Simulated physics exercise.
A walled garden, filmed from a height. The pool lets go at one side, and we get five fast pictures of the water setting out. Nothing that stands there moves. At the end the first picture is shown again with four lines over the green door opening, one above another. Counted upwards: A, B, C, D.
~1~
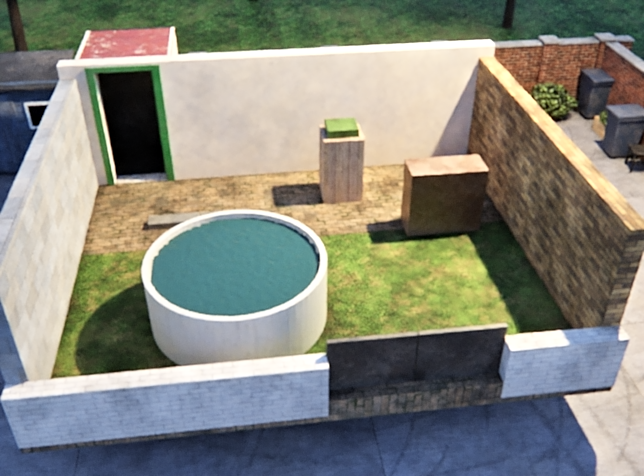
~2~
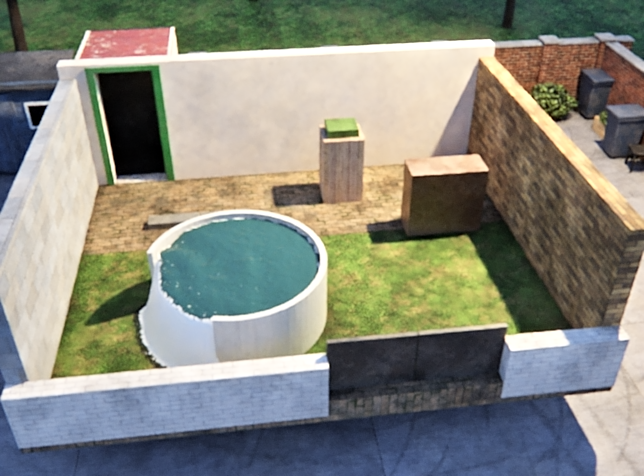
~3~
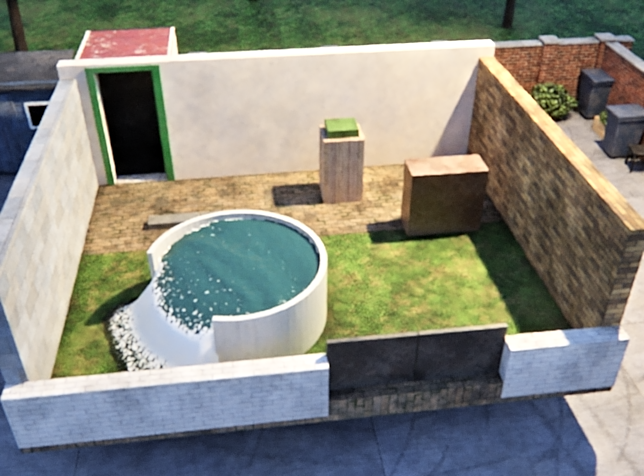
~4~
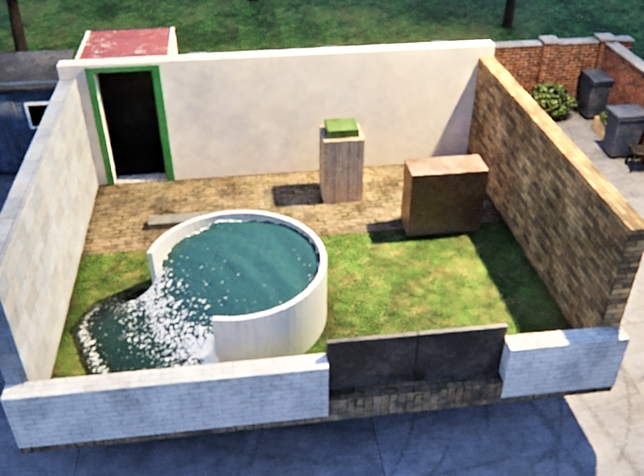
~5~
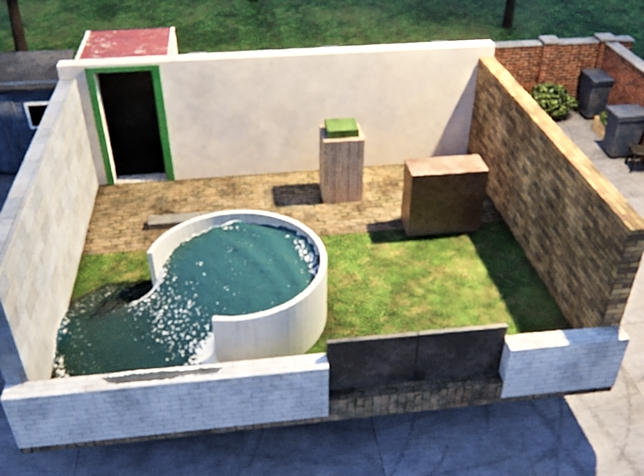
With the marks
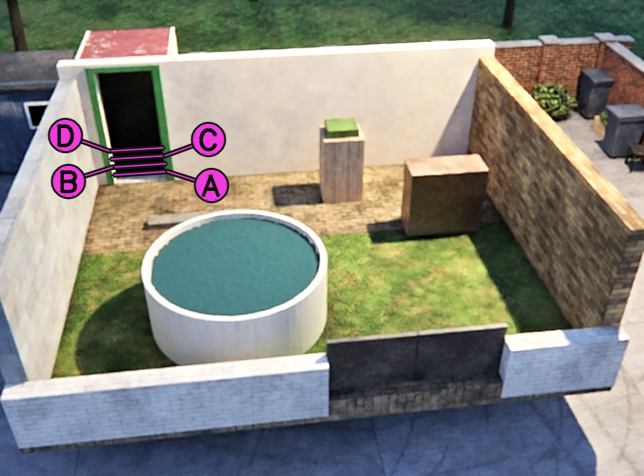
We see a walled garden from above, with a round pool of still water; the pool's left front side opens, and foaming water pours through the gap and spreads across the grass toward the left wall.
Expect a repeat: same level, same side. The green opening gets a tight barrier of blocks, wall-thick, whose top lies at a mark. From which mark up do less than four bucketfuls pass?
B is the one.
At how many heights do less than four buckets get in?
Three.
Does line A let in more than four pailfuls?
Yes, that goes wrong.
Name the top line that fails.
A.
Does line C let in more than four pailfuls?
No, that is safe.
On the marked copy, A at (140, 173); B at (139, 165); C at (138, 157); D at (136, 149); from the bottom up A, B, C, D.
Choosing A, about 13 bucketfuls get in.
Choosing B, a splash gets over, under a bucket.
Choosing C, nothing gets over.
Choosing D, nothing gets over.
